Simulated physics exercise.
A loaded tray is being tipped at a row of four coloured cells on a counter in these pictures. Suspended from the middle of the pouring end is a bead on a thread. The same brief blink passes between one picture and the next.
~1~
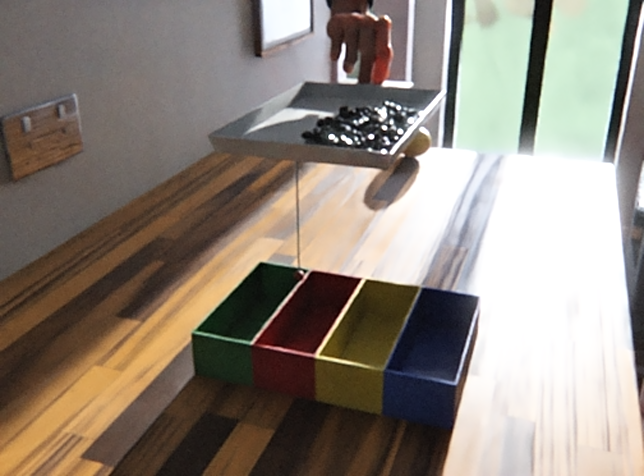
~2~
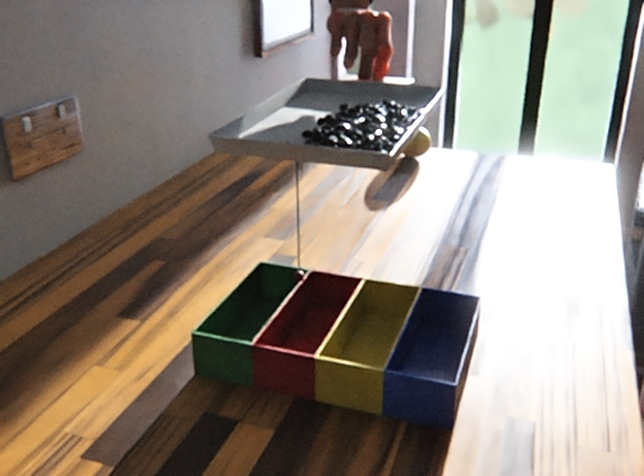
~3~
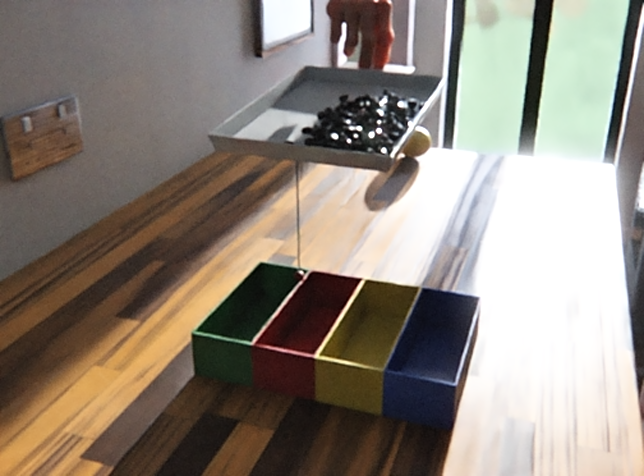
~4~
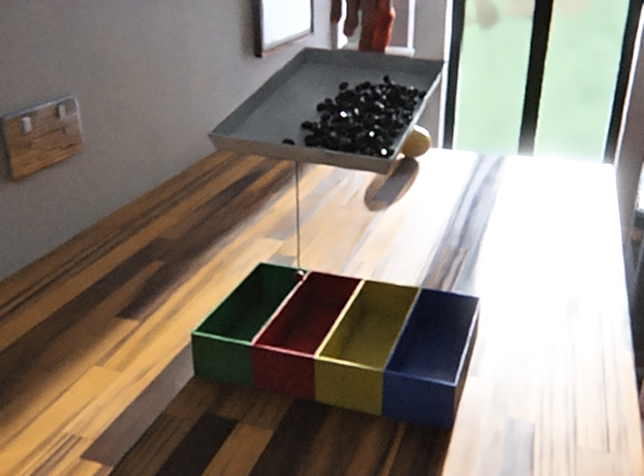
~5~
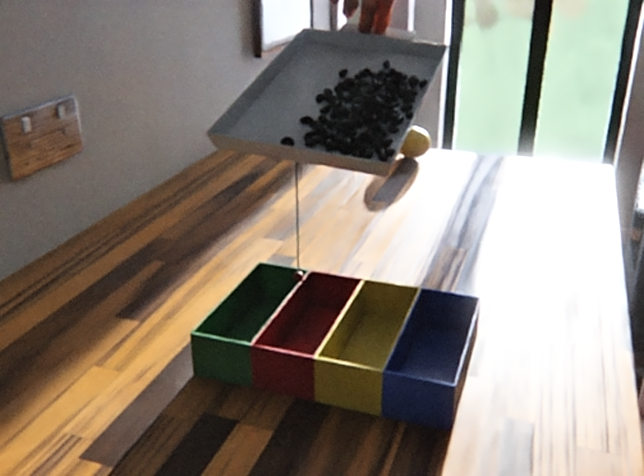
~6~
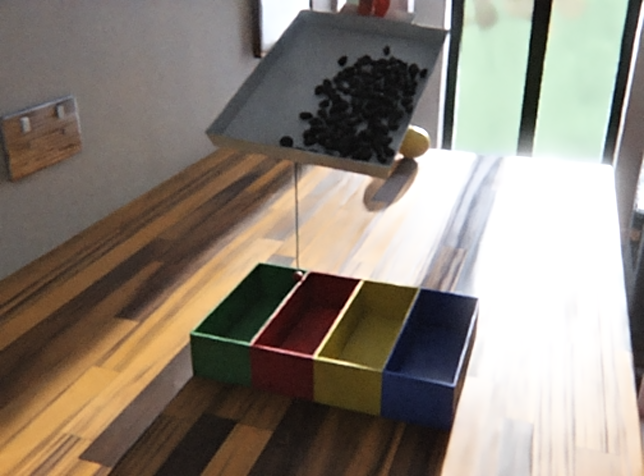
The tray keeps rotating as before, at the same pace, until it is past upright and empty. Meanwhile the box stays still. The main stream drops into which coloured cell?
It drops into the yellow cell.
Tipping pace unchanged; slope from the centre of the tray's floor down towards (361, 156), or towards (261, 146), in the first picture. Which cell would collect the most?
The cell in yellow first, the cell in green second.
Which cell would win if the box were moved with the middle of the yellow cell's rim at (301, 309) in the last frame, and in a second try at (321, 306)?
Position one: The blue one. Position two: That blue cell.
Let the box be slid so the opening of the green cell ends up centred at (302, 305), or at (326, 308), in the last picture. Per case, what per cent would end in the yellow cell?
10 and 0 %.
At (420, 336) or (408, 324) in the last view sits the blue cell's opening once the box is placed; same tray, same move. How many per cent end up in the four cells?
Result, in turn: 100 %, 100 %.
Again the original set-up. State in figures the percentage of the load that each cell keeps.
Green 10 %, red 40 %, yellow 50 %, blue 10 %.
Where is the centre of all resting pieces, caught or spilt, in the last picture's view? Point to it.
Near pixel (340, 366).
Soon after the last picture, tray tipped steeply; nearly all on the tray; a stray few falling or outside the box.
A little later, tray tipped past a quarter turn; most on the tray; a small part in the red cell; a stray few in the yellow cell; a stray few in the green cell; a stray few falling or outside the box.
Later still, tray tipped past a quarter turn; about half in the yellow cell; about a third in the red cell; a small part in the green cell; a small part in the blue cell; a stray few falling or outside the box.
At rest, tray tipped past a quarter turn; about half in the yellow cell; about a third in the red cell; a small part in the green cell; a small part in the blue cell; a stray few outside the box.
